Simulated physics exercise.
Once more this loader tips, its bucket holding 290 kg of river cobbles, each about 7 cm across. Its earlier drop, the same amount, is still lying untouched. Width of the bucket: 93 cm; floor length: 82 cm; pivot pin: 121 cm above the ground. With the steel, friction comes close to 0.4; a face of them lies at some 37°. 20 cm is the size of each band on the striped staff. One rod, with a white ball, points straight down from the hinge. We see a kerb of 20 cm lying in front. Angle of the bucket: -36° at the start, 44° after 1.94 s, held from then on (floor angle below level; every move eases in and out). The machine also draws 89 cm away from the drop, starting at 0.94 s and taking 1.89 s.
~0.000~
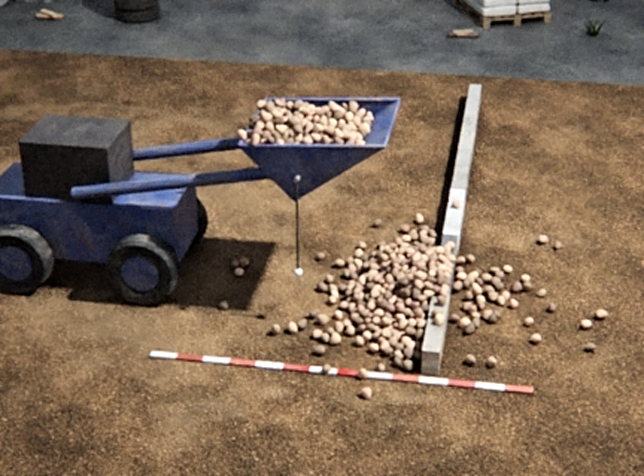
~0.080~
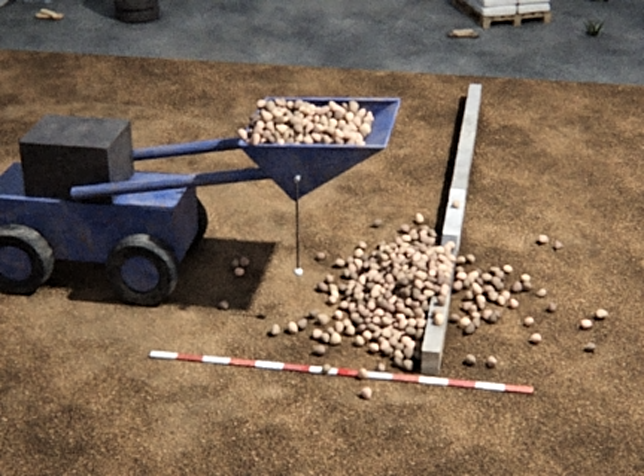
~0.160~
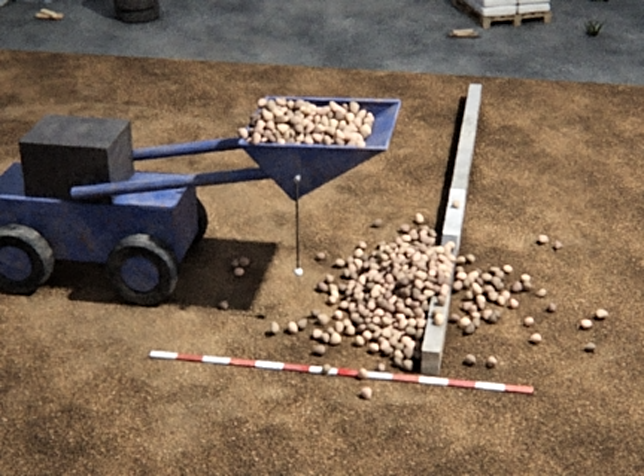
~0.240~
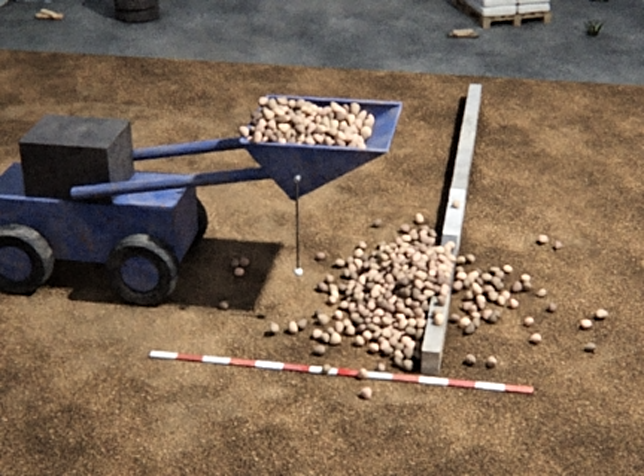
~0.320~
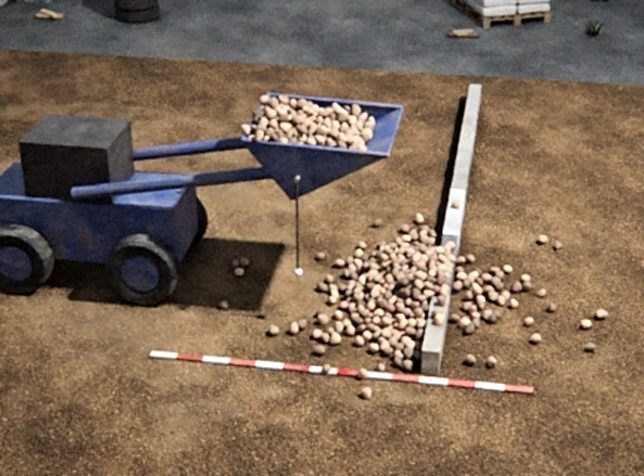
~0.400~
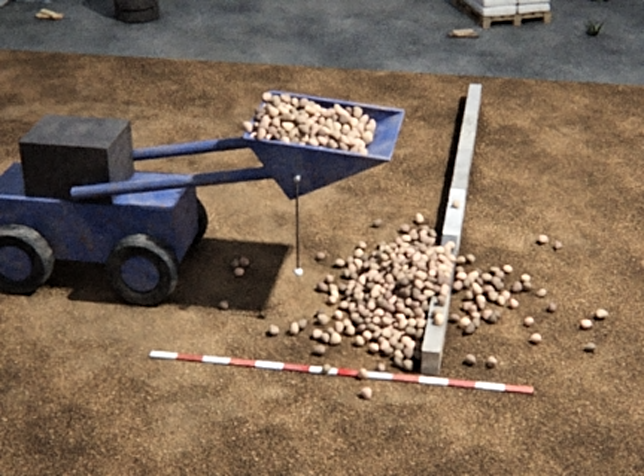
On a patch of brown dirt beside grey pavement, a blue loader holds a raised bucket of pale rounded stones above an earlier heap lying across a kerb. The bucket begins almost still, then slowly tilts slightly forward, its right lip dipping as the stones inside shift a little.
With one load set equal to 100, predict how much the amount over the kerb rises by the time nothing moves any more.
It rises by roughly 0 percent.
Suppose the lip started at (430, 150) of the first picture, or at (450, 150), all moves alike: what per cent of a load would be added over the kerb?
About 10 per cent from the first spot and 25 per cent from the second.
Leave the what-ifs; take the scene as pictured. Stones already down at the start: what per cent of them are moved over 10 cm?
Roughly 5 % of them.
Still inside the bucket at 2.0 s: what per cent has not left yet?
Near 0 per cent of the load is held.
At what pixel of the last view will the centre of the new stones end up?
Near (353, 279).
After 1.5 s the floor is at 32°; in per cent of one load, 80 in the bucket, 111 on this side of the kerb, 10 over the kerb; the foremost stones are at (563, 299).
After 2.0 s the floor is at 44°; in per cent of one load, 2 in the bucket, 189 on this side of the kerb, 10 over the kerb; the foremost stones are at (563, 299).
After 3.3 s the floor is at 44°; in per cent of one load, 0 in the bucket, 191 on this side of the kerb, 10 over the kerb; the foremost stones are at (563, 299).
After 5.7 s the floor is at 44°; in per cent of one load, 0 in the bucket, 191 on this side of the kerb, 10 over the kerb; the foremost stones are at (563, 299). Net gain over the kerb, 0.
